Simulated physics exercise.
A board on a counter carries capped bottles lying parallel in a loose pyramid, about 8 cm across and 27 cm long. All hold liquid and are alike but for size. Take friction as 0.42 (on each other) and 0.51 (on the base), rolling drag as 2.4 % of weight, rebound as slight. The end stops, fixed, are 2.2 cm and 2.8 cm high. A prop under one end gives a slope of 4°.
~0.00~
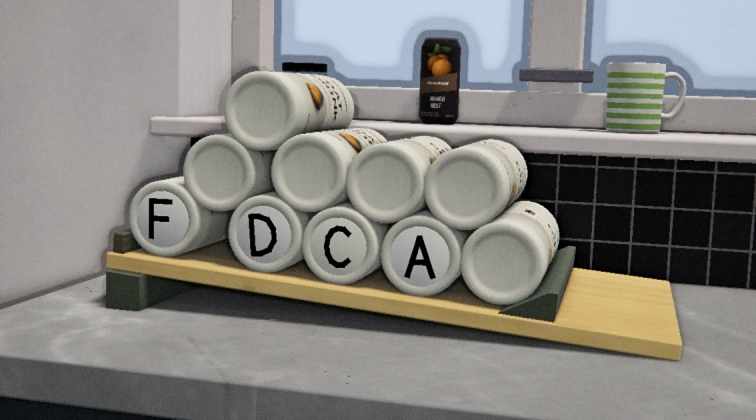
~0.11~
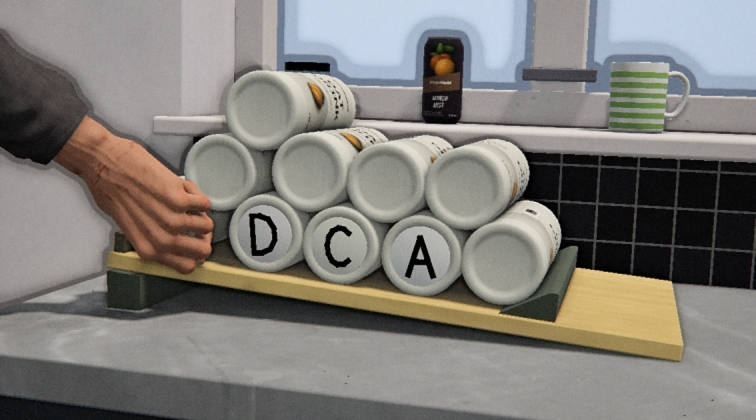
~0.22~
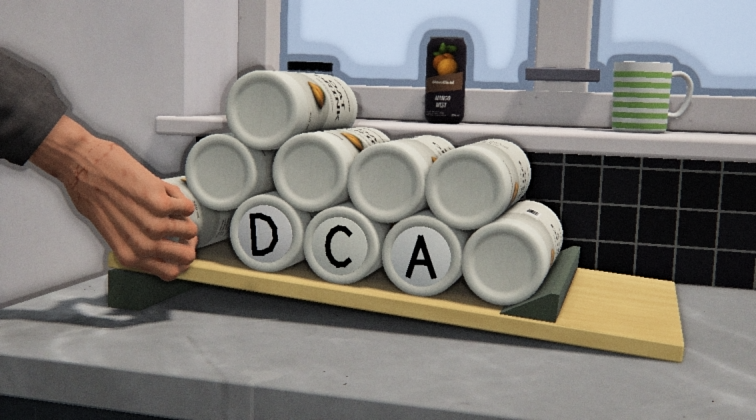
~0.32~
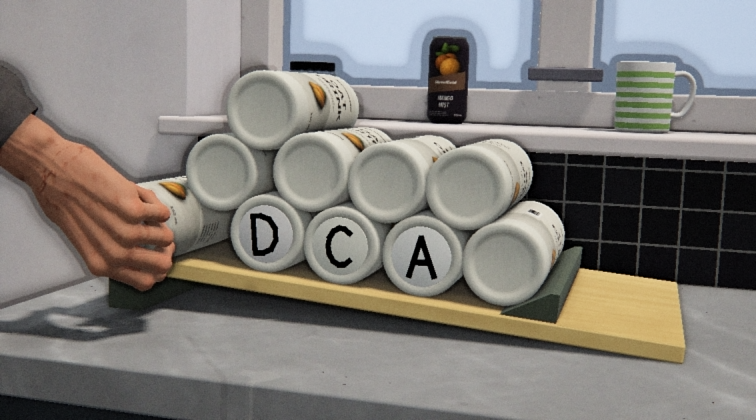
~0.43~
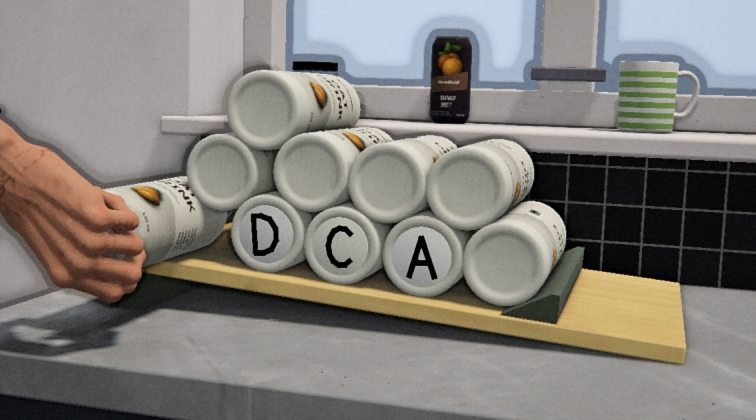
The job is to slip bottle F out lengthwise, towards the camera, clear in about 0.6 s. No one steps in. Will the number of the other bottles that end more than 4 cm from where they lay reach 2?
Yes, the count is 2.
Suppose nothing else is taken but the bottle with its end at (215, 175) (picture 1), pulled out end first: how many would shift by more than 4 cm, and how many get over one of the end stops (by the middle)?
Then 1 and 0.
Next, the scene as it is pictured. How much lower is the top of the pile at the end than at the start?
About 6 cm.
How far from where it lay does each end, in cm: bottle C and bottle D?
Bottle C: 0, bottle D: 0.
After 0.78 s, 0 now displaced over 4 cm; the one last seen at (220, 173) 1.1 cm left and 1.1 cm down.
After 0.86 s, 2 now displaced over 4 cm; the one last seen at (220, 173) 3.2 cm left and 6 cm down.
After 0.94 s, 2 now displaced over 4 cm; the one last seen at (220, 173) 4.2 cm left and 6 cm down.
After 1.04 s, 2 now displaced over 4 cm; the one last seen at (220, 173) 5 cm left and 5 cm down.
At rest by 1.4 s, 2 moved over 4 cm; not one over the end stops; the one last seen at (220, 173) 6 cm left and 5 cm down; top of the pile 20 cm high, from 26 cm.
